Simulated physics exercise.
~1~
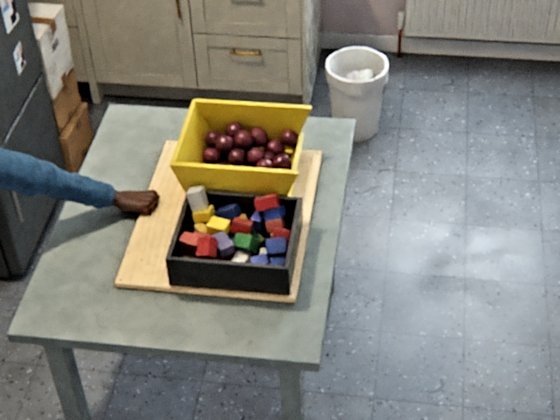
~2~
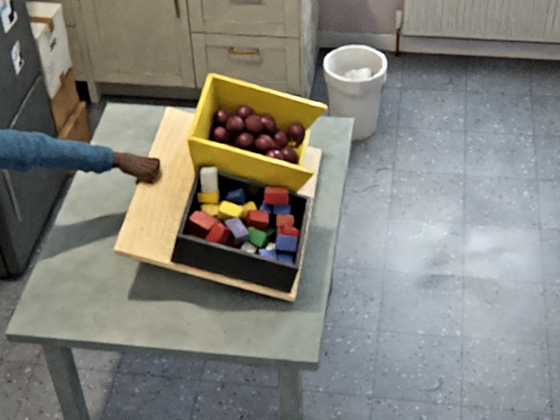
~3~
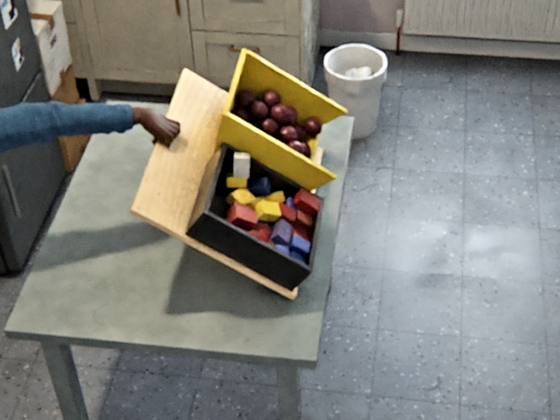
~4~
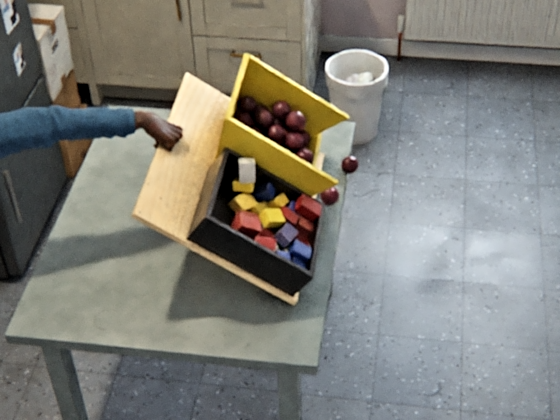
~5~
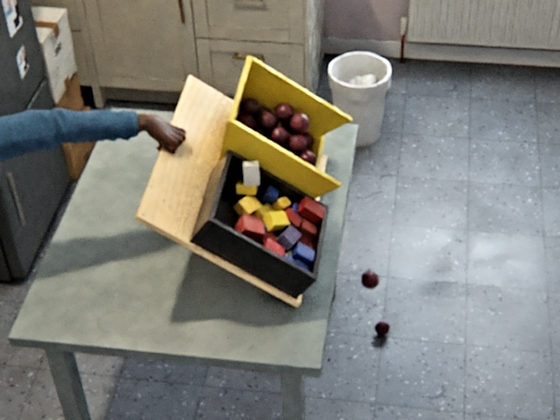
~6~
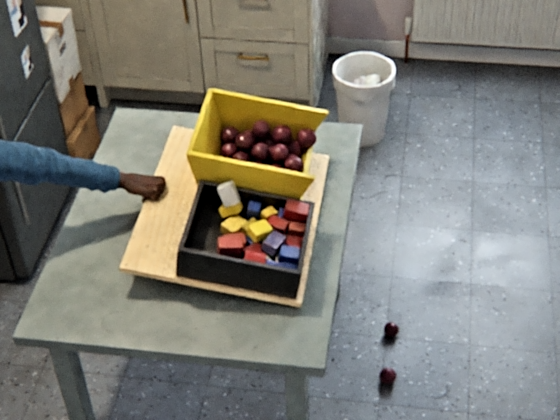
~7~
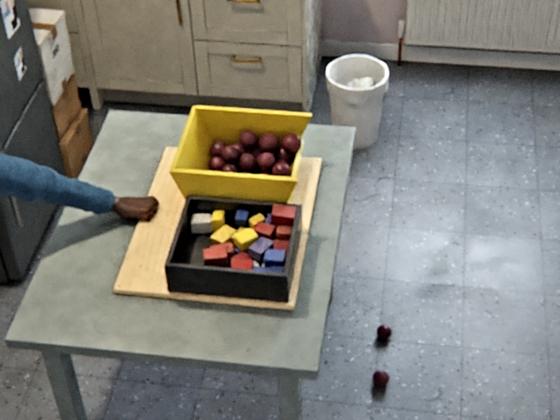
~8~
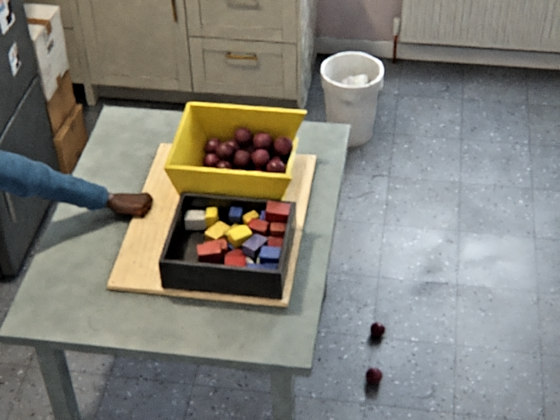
A plywood board carrying two open tubs lies on a grey-green table, seen from above in a room with a tiled floor, pale cabinets and a white bin behind. The yellow tub at the back holds dark red onions, and the black one in front holds coloured toy bricks. A hand in a blue sleeve raises the board's left side until it slopes steeply to the right, and the contents shift. Two onions drop from the yellow tub to the floor, one after the other. The hand lowers the board flat again, with the bricks still in the black tub and both fallen onions lying on the tiles.
